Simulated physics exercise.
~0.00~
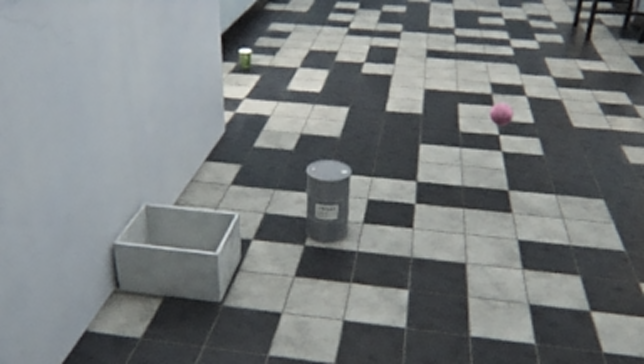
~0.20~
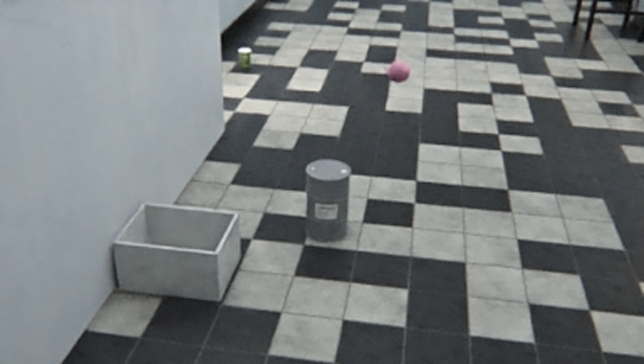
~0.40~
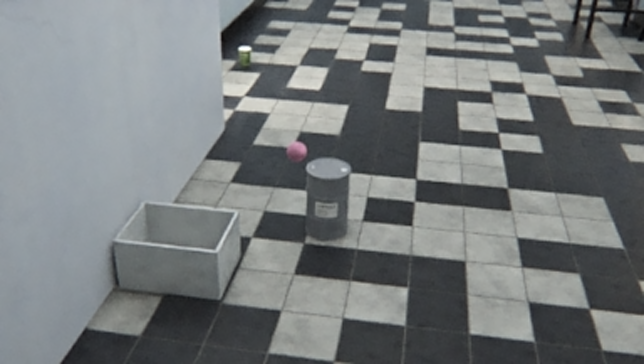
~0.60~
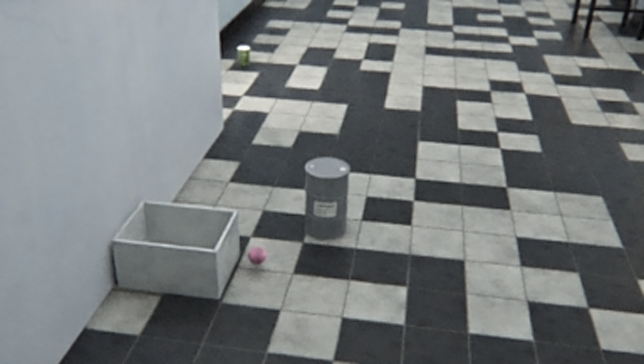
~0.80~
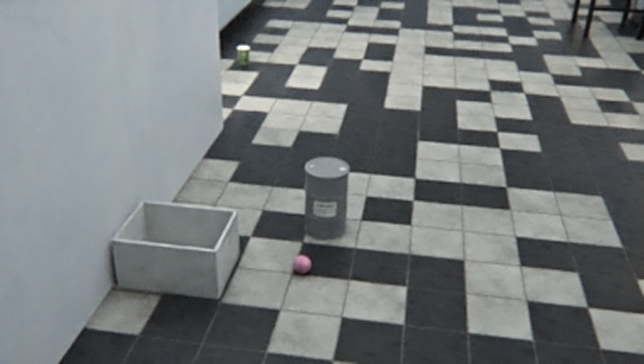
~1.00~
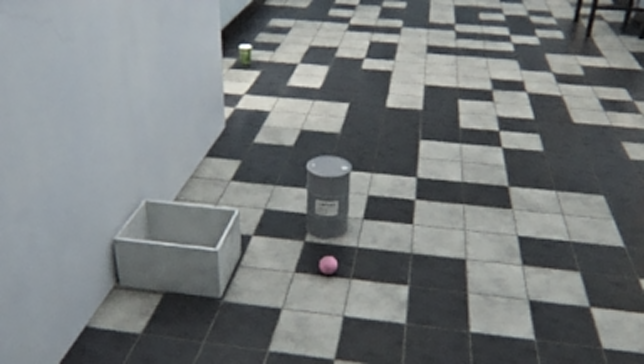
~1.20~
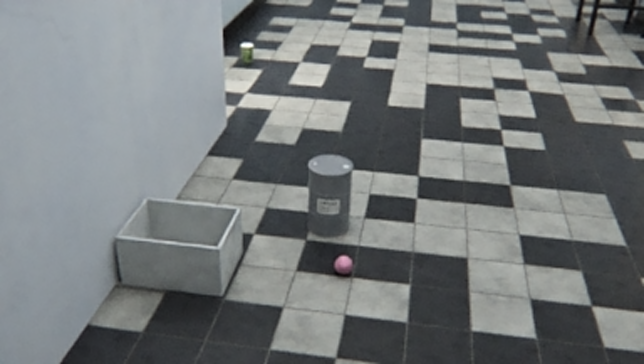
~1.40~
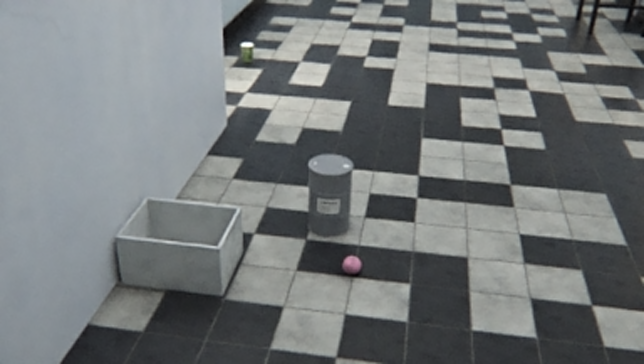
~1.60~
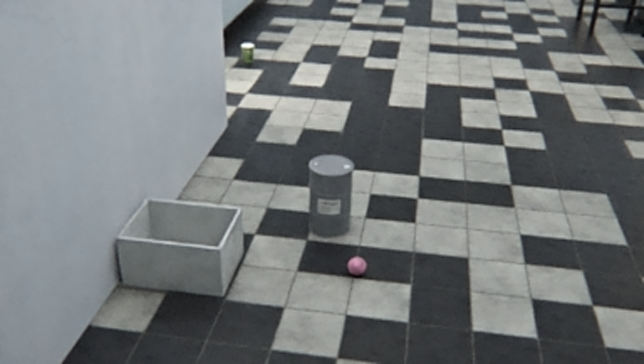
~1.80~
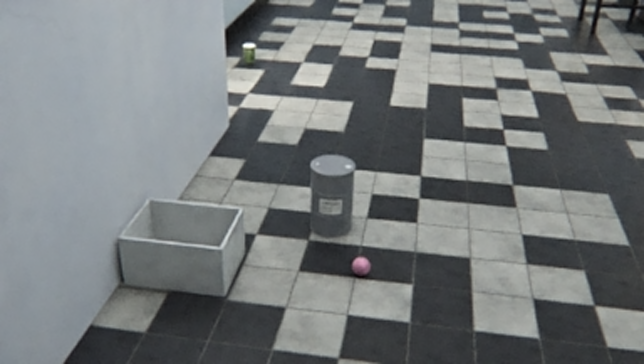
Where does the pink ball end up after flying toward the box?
It ends up outside the box, on the tiled floor to its right, in front of the grey canister.
On a floor of dark and pale tiles beside a plain wall, a pink ball arcs leftward through the air toward an open box, drops beside its right side, then moves back right and slows almost to a stop on the floor in front of the grey canister.
